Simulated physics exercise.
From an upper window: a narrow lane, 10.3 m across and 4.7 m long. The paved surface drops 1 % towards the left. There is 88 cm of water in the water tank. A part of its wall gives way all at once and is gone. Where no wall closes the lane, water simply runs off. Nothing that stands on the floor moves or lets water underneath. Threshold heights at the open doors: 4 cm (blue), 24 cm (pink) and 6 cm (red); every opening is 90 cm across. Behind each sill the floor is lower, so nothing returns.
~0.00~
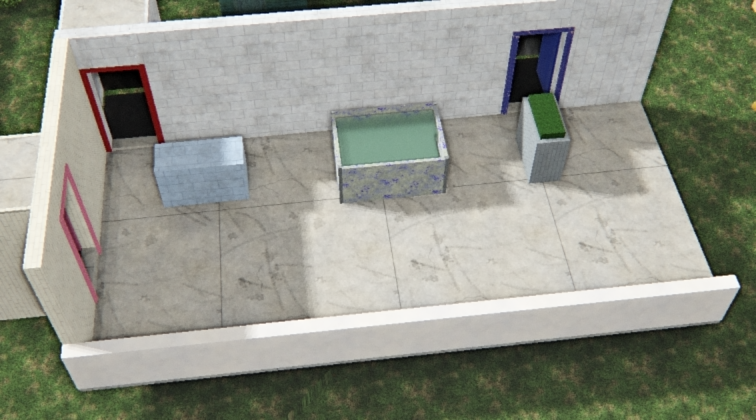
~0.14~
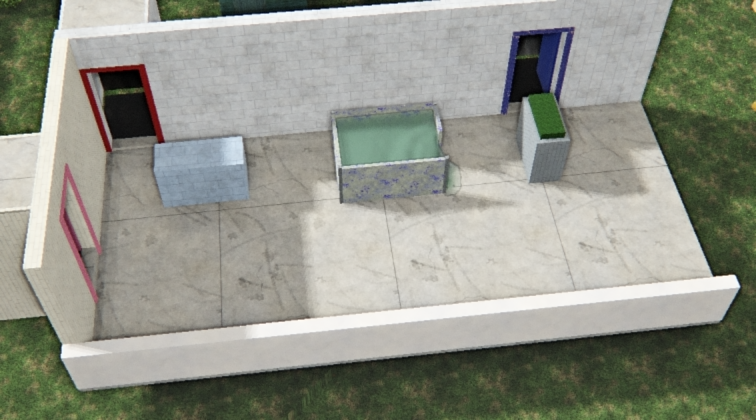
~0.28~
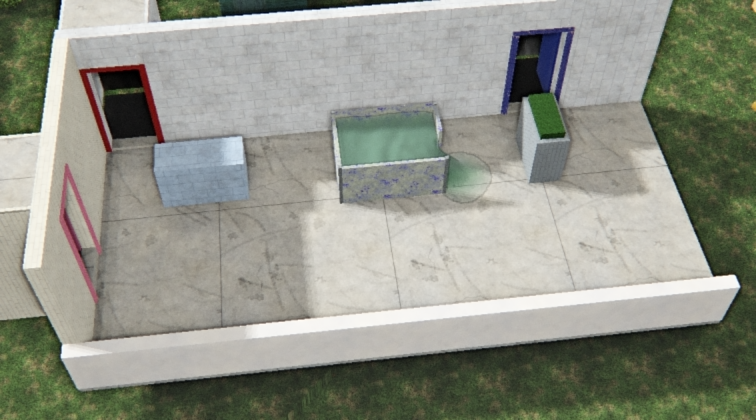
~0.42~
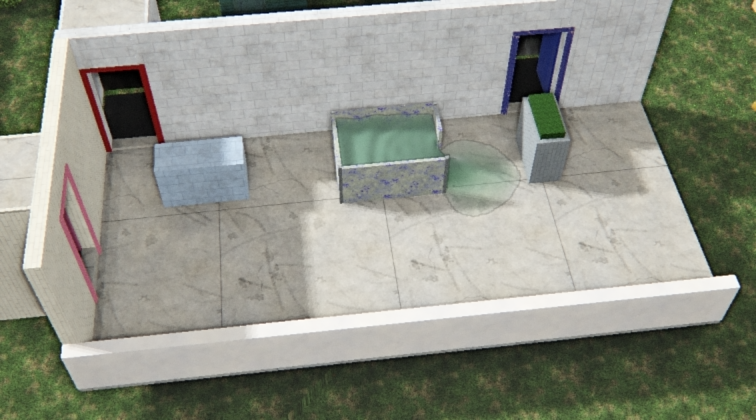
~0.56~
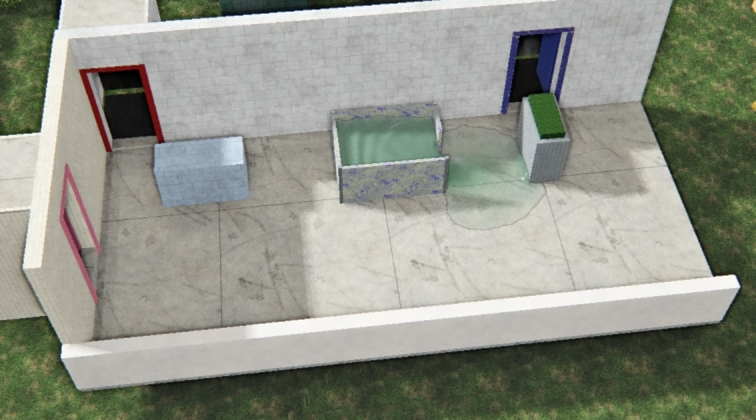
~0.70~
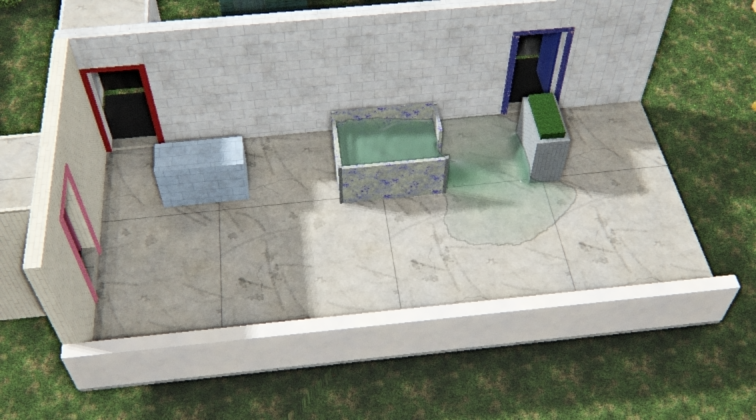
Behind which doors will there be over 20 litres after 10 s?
The water let in: At the blue door it passes the limit; at the pink door it does not reach the limit; at the red door it does not reach the limit.
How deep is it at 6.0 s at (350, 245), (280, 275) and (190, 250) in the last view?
Roughly 0, 0 and 0 cm, in turn.
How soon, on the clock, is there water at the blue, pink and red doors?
Blue 0.8 s, pink 9.0 s, red 5.0 s.
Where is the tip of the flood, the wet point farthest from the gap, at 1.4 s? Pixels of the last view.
Near (676, 223).
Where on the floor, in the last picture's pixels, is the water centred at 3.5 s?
At about (466, 184).
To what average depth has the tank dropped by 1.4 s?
Some 57 cm.
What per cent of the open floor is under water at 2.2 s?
Near 30 per cent is wet.
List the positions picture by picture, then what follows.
In the first frame, the water tank at (389, 138) is whole and still, 88 cm deep.
In the second frame, the front is at (448, 194), 0.4 m from the gap at (440, 165); 0.2 m2 of floor is under water; 88 cm left at the back of the water tank.
In the third frame, the front is at (487, 179), 0.9 m from the gap at (440, 167); 0.8 m2 of floor is under water; 88 cm left at the back of the water tank.
In the fourth frame, the front is at (516, 179), 1.4 m from the gap at (440, 168); 1.8 m2 of floor is under water; 86 cm left at the back of the water tank.
In the fifth frame, the front is at (542, 189), 1.9 m from the gap at (440, 168); 3.2 m2 of floor is under water; 77 cm left at the back of the water tank.
In the sixth frame, water pours out at (440, 168) and has run 2.4 m, to (570, 197); deepest outside 53 cm, 75 cm at the water tank's back.
After 1.4 s water covers 20 % of the floor and is deepest (44 cm) near (446, 184); blue door 7 cm at the sill, 18 L in, pink door not reached, red door not reached.
After 2.2 s water covers 30 % of the floor and is deepest (30 cm) near (446, 184); blue door 13 cm at the sill, 76 L in, pink door not reached, red door not reached.
After 3.5 s water covers 35 % of the floor and is deepest (25 cm) near (446, 184); blue door 9 cm at the sill, 129 L in, pink door not reached, red door not reached.
After 6.0 s water covers 50 % of the floor and is deepest (14 cm) near (446, 184); blue door 7 cm at the sill, 172 L in, pink door not reached, red door 2 cm at the sill, 0 L in.
After 10.0 s water covers 65 % of the floor and is deepest (8 cm) near (446, 184); blue door 4 cm at the sill, 187 L in, pink door 2 cm at the sill, 0 L in, red door 5 cm at the sill, 0 L in.
